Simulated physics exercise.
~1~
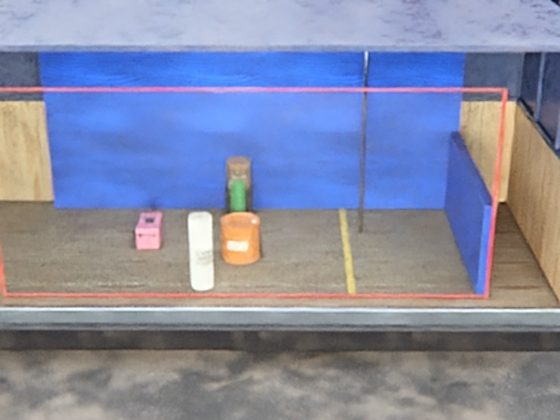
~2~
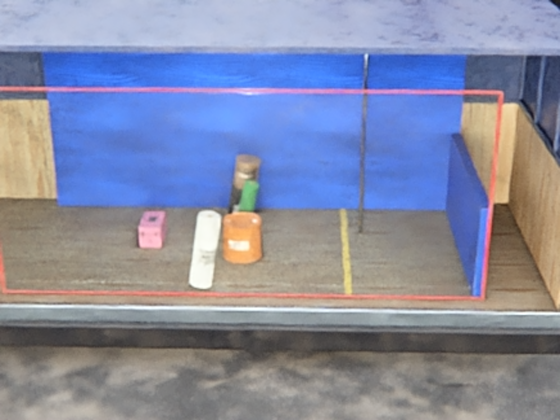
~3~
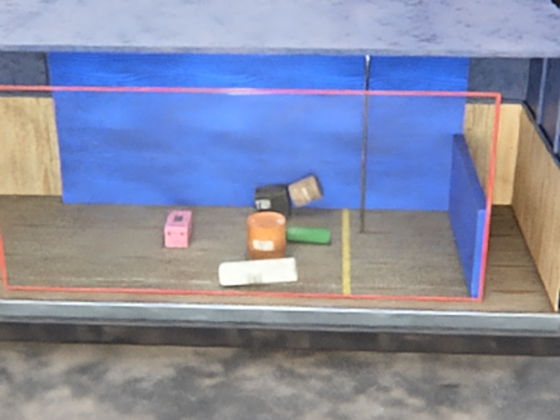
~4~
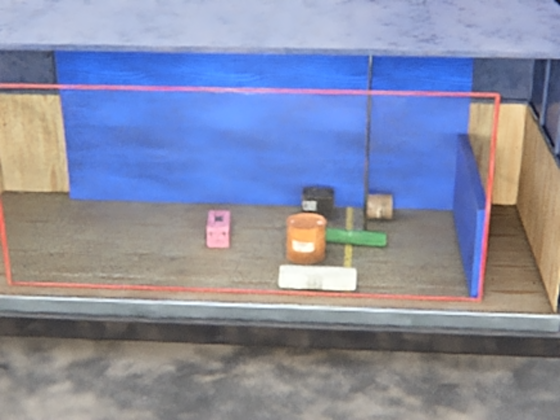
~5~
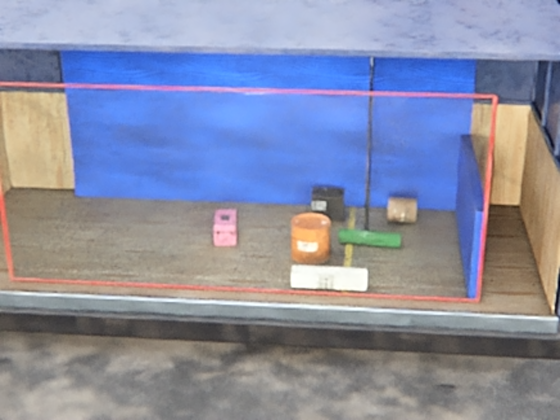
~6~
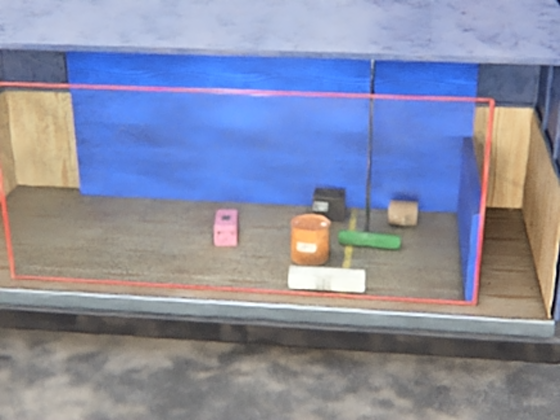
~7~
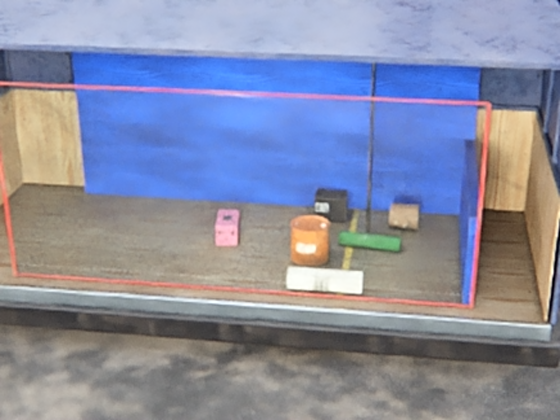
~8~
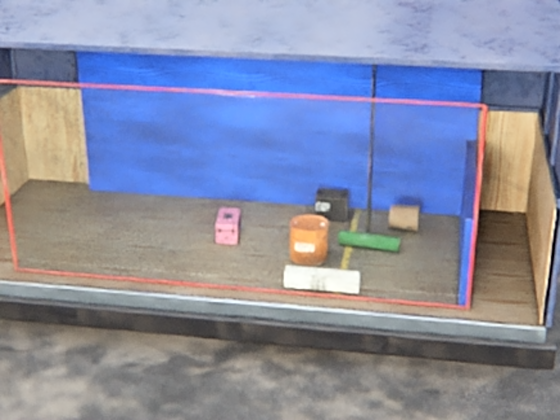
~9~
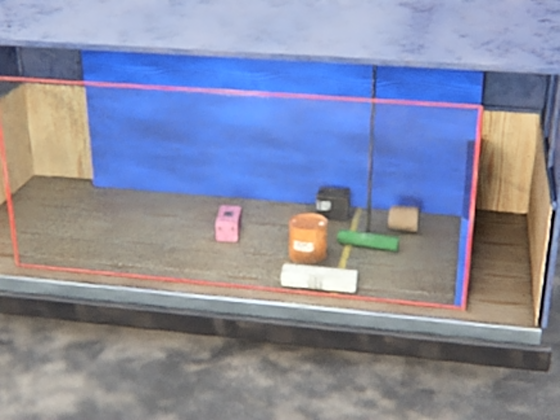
Rolls and a brown bucket topple and slide right, the white roll stopping short of the line.
